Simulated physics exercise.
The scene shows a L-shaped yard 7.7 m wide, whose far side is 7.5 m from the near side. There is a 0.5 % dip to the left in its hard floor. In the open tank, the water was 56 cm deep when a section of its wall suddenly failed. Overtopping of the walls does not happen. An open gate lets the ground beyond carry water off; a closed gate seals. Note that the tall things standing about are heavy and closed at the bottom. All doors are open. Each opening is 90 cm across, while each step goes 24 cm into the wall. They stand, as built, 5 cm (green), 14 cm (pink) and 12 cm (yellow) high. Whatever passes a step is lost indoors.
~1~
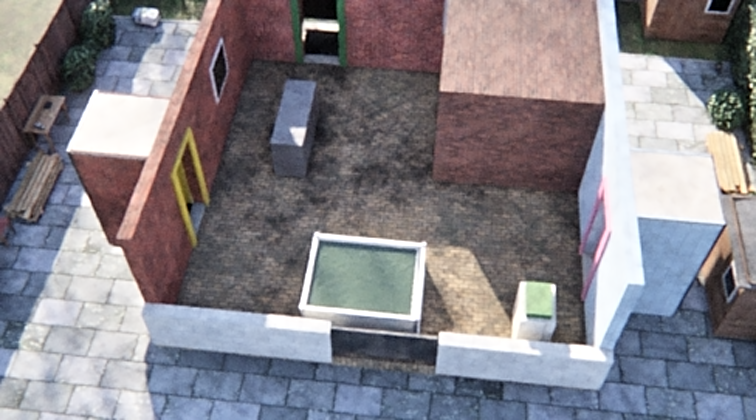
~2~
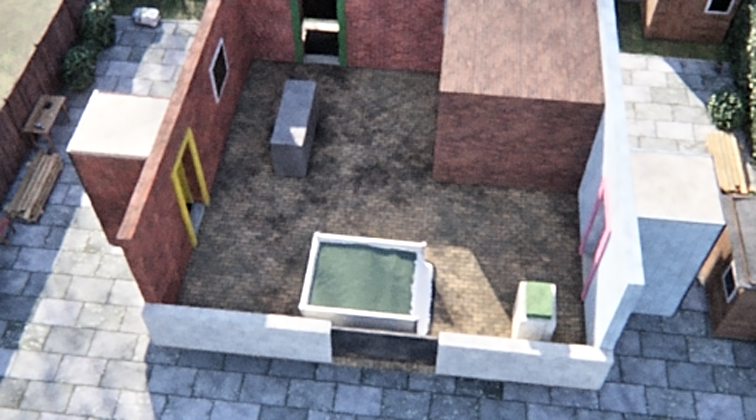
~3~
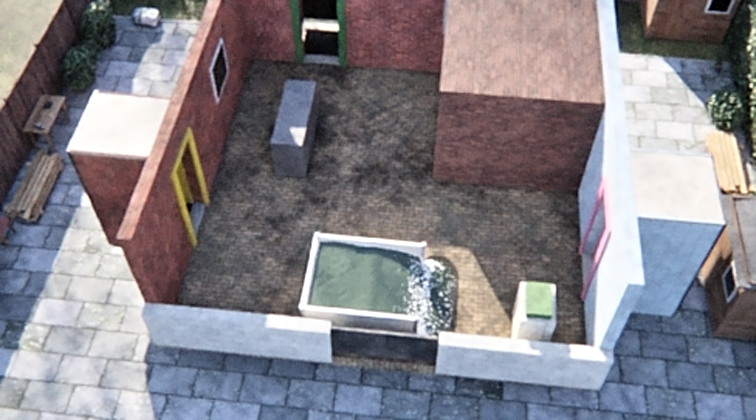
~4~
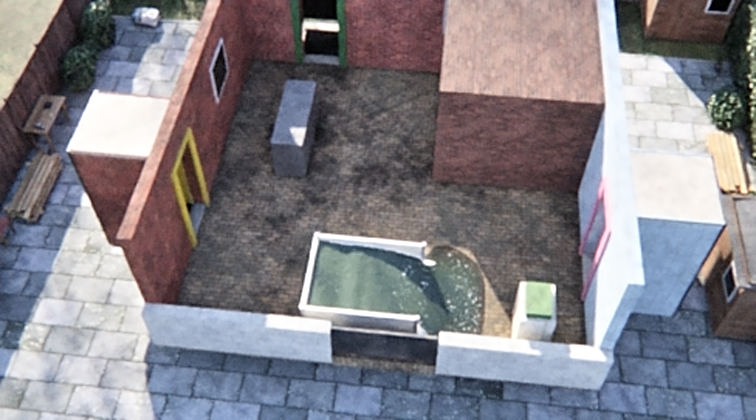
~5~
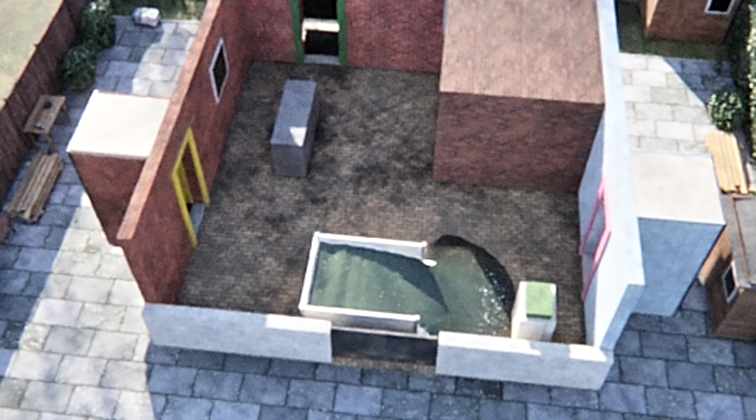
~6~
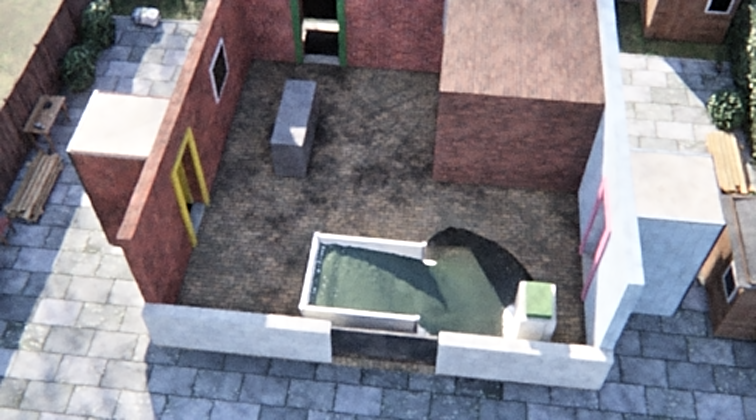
Green water bursts through the right side of an open tank and spreads across the yard floor.
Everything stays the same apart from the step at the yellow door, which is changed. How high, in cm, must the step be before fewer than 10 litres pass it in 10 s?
About 6.5 cm.
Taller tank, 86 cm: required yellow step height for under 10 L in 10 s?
In that case, roughly 12.5 cm.
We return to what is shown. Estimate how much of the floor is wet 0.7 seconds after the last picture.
20 %.
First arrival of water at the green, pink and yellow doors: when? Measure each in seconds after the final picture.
Front log: Green = 8.5 s, pink = 0.4 s, yellow = 6.0 s.
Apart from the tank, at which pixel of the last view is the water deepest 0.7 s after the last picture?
Around (500, 352).
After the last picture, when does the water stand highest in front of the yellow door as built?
At roughly 7.0 s.
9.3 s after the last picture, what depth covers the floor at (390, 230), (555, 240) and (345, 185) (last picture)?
First 3, then 4, then 2 cm.
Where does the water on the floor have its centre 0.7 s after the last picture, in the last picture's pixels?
Centre of mass: About (420, 301) px.
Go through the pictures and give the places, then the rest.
In the first picture, still water, 56 cm deep, in the open tank at (365, 278); the yellow door at (191, 192) is dry.
In the second picture, the gap is at (418, 294), the front 0.3 m out at (429, 327); the back of the open tank holds 56 cm.
In the third picture, water pours out at (418, 295) and has run 0.7 m, to (452, 324); about 10 cm deep outside, 56 cm at the back.
In the fourth picture, the gap is at (418, 295), the front 1.2 m out at (478, 326); the back of the open tank holds 56 cm.
In the fifth picture, the gap is at (418, 295), the front 1.8 m out at (511, 313); the back of the open tank holds 53 cm.
In the sixth picture, water pours out at (418, 295) and has run 2.2 m, to a hidden place; about 6 cm deep outside, 47 cm at the back; 4.7 m in a straight line remain to the yellow door at (191, 192).
Then, 0.7 s after the last picture water covers 20 % of the floor, deepest (37 cm) near (500, 352); it has not reached the yellow door.
Then, 2.3 s after the last picture water covers 25 % of the floor, deepest (32 cm) near (573, 204); it has not reached the yellow door.
Then, 9.3 s after the last picture water covers 75 % of the floor, deepest (8 cm) near (204, 213); 8 cm at the yellow door, 0 litres in over its 12 cm step.
At the yellow door as built, the water peaked near 11 cm, 6.9 s after the last picture.
Run again over the same 10 s with other heights there, 17 litres in over 5.5 cm, 5 litres over 7.5 cm. The limit of 10 litres is kept from about 6.5 cm up.
